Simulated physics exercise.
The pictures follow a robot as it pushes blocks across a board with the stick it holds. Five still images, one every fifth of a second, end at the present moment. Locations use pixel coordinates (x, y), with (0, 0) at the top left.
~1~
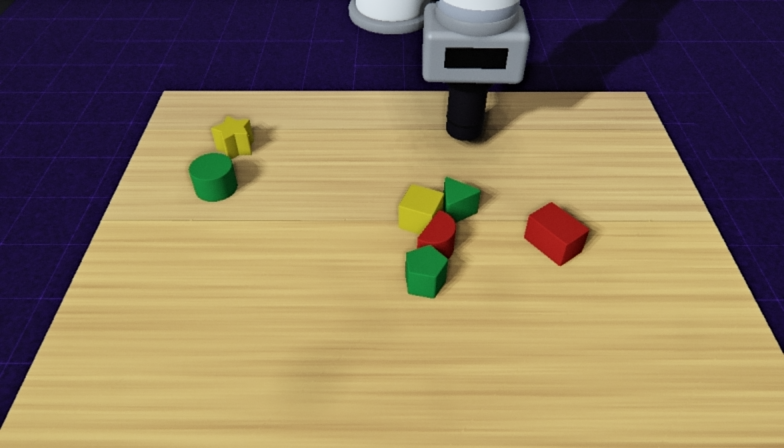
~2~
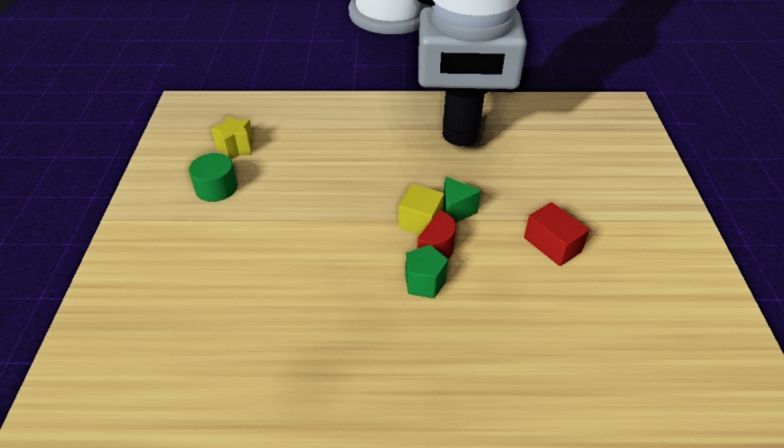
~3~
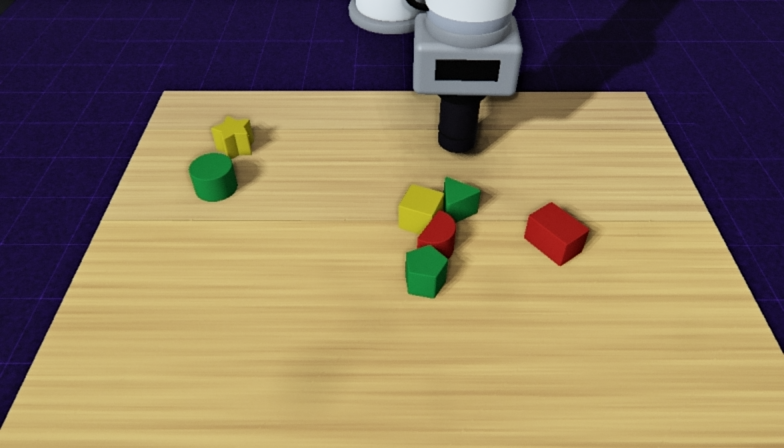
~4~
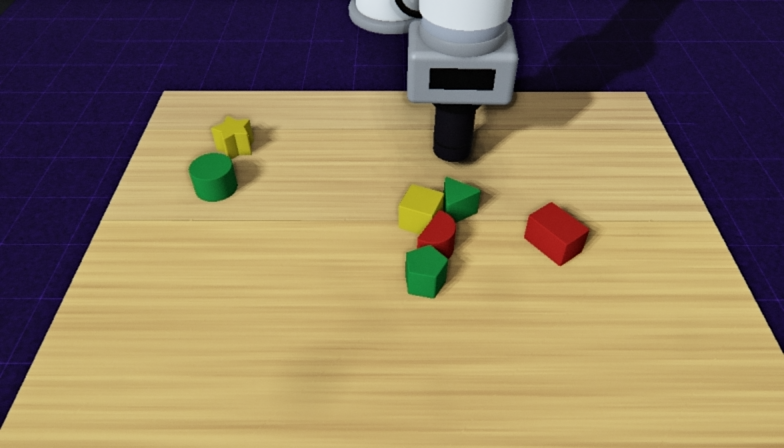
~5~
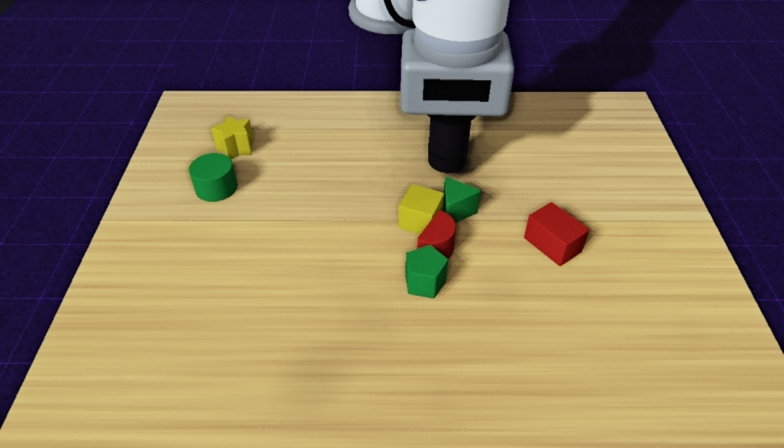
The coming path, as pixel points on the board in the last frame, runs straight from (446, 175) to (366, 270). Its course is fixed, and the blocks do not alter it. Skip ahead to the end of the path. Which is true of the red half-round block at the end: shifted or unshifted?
The block you're asking about stays where it is.
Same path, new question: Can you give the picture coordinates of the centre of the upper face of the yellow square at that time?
Its top middle: (382, 280).
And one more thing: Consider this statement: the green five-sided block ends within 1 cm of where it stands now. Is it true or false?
Verdict: False.
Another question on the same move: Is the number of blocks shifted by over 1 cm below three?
It seems not.
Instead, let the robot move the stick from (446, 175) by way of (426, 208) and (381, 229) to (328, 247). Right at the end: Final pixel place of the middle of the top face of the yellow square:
In the picture, it is at (389, 237).
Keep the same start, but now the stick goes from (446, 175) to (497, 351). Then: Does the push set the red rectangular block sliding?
I believe not.
The first path, step by step. One third of the way, stick (423, 190); yellow square (416, 208); green three-sided block (456, 198), turned 55° anticlockwise.
Two thirds of the way, stick (396, 222); yellow square (396, 244), turned 30° anticlockwise; green five-sided block (428, 268); green three-sided block (454, 200), turned 75° anticlockwise.
At the end, stick (365, 256); yellow square (382, 280), turned 60° anticlockwise; green five-sided block (431, 279), turned 50° anticlockwise; red half-round block unmoved; green three-sided block (454, 200), turned 75° anticlockwise.
